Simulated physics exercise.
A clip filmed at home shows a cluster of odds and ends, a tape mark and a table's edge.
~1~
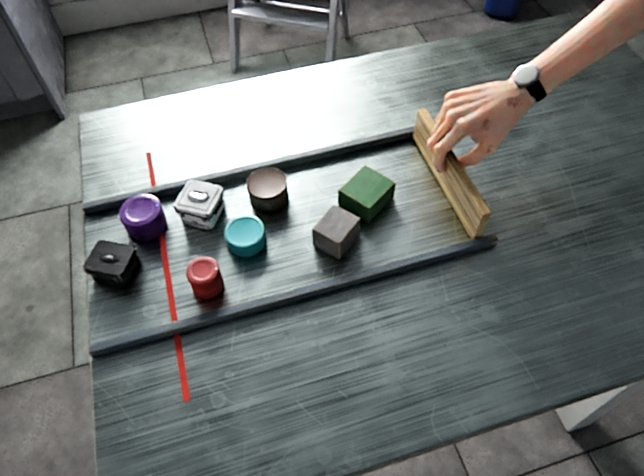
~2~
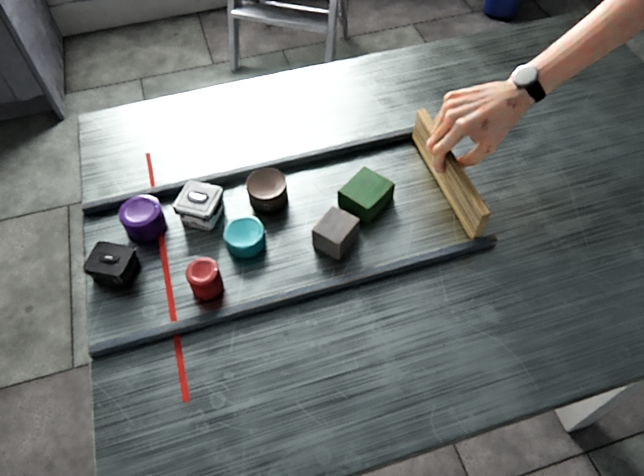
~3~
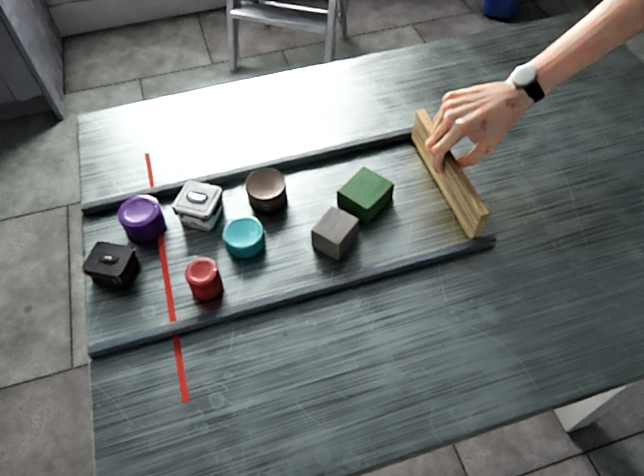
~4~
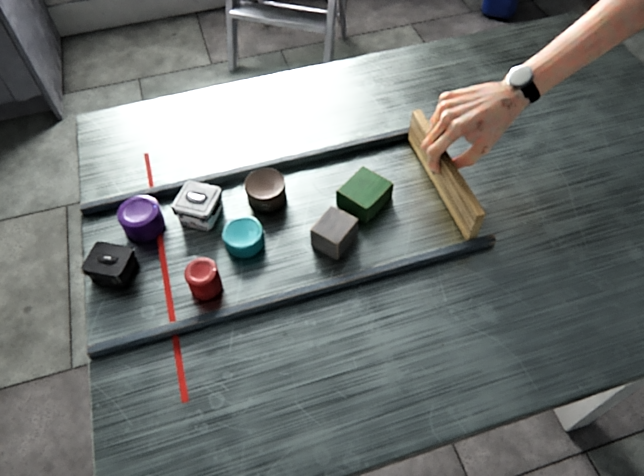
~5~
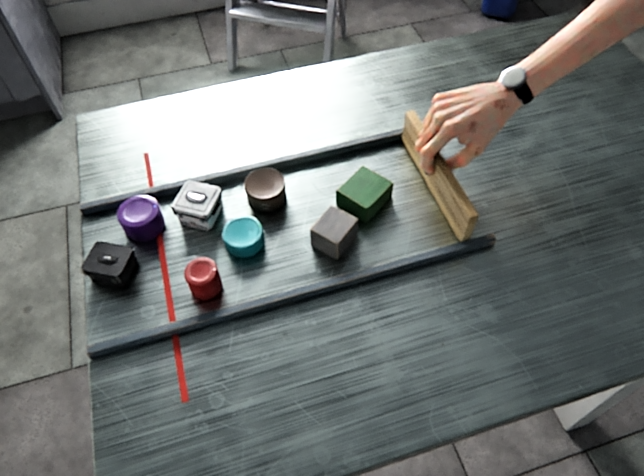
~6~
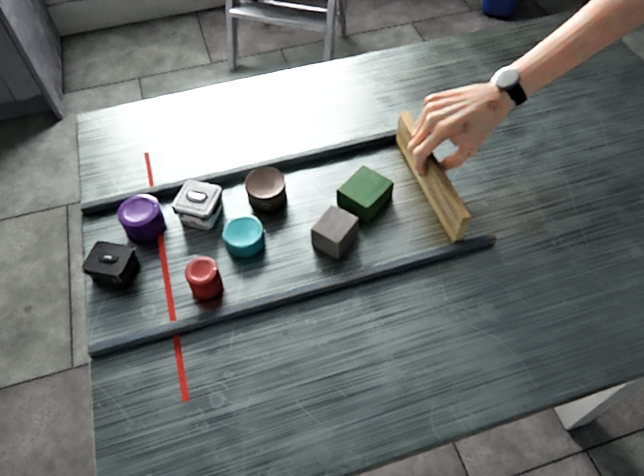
On a dark grey tabletop, a cluster of small lidded containers and blocks sits between two rails, some near a red tape line at the left. A hand wearing a watch grips a wooden board at the right and slides it slightly leftward, while the objects stay where they are.
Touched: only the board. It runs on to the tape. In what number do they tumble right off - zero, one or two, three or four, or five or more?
One or two tumble off.
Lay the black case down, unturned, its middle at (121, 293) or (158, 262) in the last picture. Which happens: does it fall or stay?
Place by place, it goes off; goes off.
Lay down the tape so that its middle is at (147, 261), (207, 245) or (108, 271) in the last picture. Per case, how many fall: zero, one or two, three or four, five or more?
Tape by tape, the falls would be: Three or four, then no fall at all, then five or more.
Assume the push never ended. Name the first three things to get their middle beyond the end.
The order is the purple lid, the black case, the white case.
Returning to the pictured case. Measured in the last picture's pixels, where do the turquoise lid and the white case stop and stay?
First: About (110, 286); second: About (88, 235).
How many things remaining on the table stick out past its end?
As for overhanging, the count is 1.
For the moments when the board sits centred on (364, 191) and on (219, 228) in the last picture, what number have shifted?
First 2, after that 7.
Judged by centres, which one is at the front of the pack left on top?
Nearest at the end: The white case.
A little later, none off yet; black case at rest near (112, 264); purple lid at rest near (142, 218); red lid at rest near (204, 278).
Next, none off yet; black case at rest near (112, 264); purple lid moving near (137, 219); red lid at rest near (204, 278).
When it is over, the number that fall off is one or two; down, purple lid and black case.
